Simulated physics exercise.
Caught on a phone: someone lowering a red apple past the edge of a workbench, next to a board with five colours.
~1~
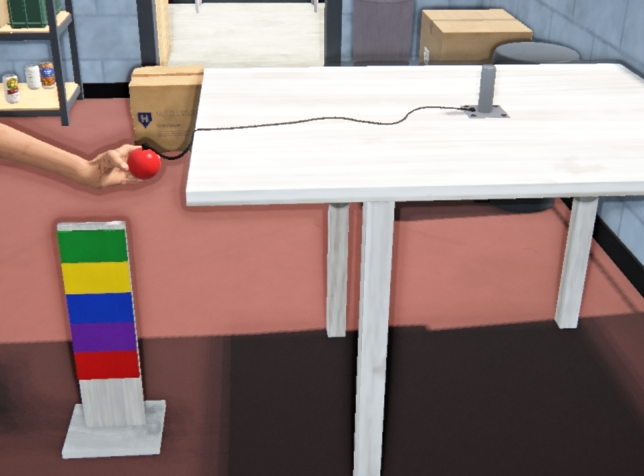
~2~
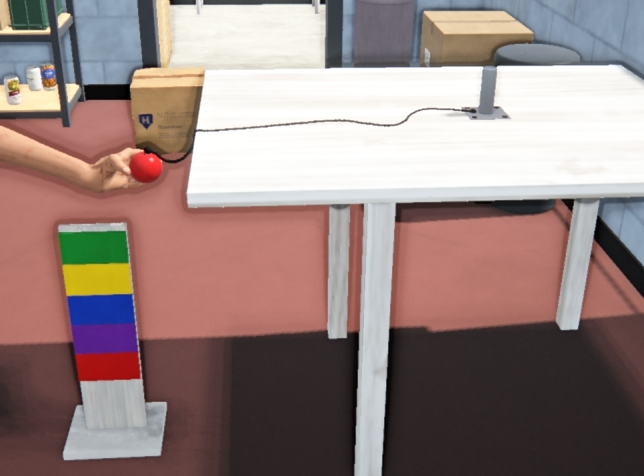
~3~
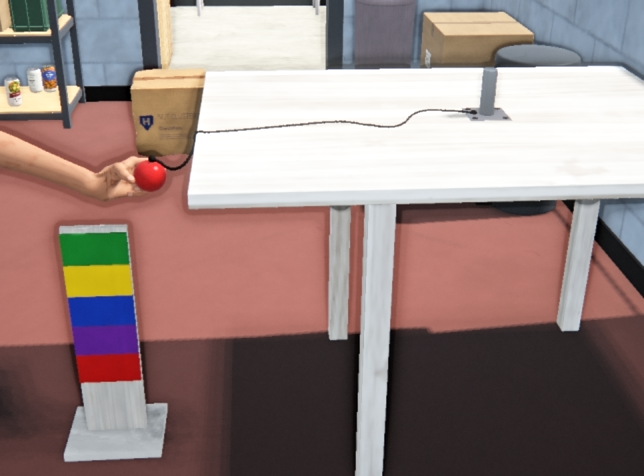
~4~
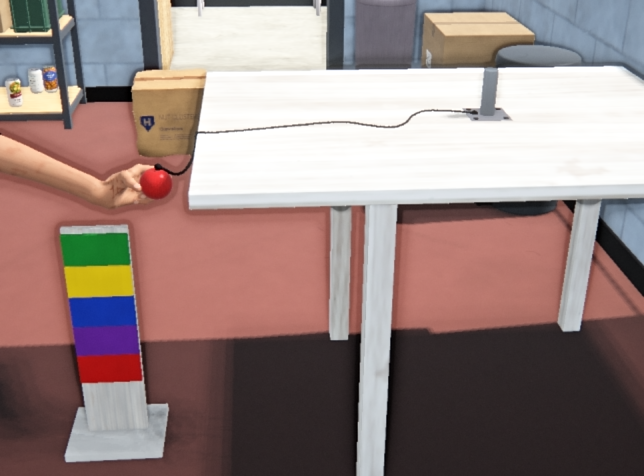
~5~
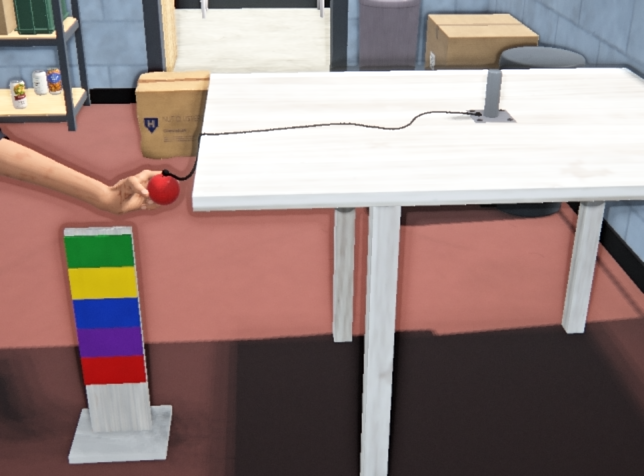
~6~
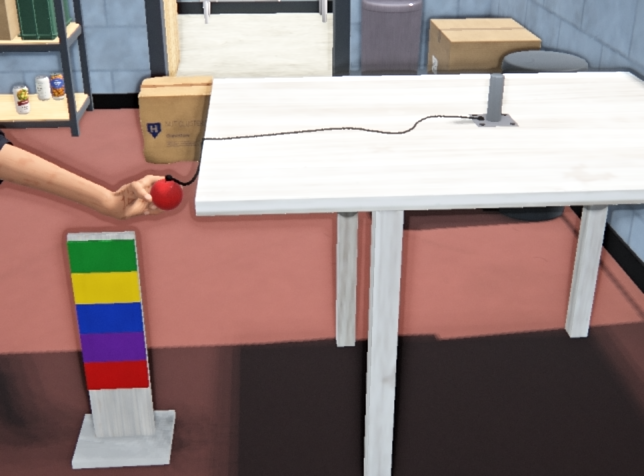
In a blue-walled room, a hand slowly lowering a red apple on a black shoelace beside a white table, above coloured bands.
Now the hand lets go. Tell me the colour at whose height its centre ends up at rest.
It ends up level with green.
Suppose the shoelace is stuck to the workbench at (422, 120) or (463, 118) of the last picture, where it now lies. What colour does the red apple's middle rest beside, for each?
Each in turn comes out as green, green.
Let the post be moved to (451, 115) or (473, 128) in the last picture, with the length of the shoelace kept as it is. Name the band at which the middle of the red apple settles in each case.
Result 1: Yellow. Result 2: Yellow.
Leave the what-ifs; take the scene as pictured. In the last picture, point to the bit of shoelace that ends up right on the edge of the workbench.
Approximately at (237, 138) in the final frame.
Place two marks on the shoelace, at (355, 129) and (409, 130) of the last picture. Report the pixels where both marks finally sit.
I'd put the first at about (324, 129) and the other at about (382, 126).
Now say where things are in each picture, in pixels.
The first frame shows red apple (144, 163); green (92, 248); yellow (96, 279); blue (100, 309); purple (104, 338); red (107, 366).
The second frame shows red apple (145, 167); shoelace through (442, 109) (402, 123) (342, 121) (271, 126) (204, 131).
The third frame shows red apple (150, 176).
The fourth frame shows red apple (156, 183); shoelace through (443, 111) (403, 124) (343, 122) (273, 128) (205, 133).
The fifth frame shows red apple (164, 189).
The sixth frame shows red apple (167, 194); shoelace through (450, 117) (409, 130) (350, 128) (279, 134) (212, 140).
Soon after, apple near (236, 239); level with green.
After that, apple near (202, 250); level with green.
In the end, apple near (215, 250); level with green. The shoelace holds its middle at green.
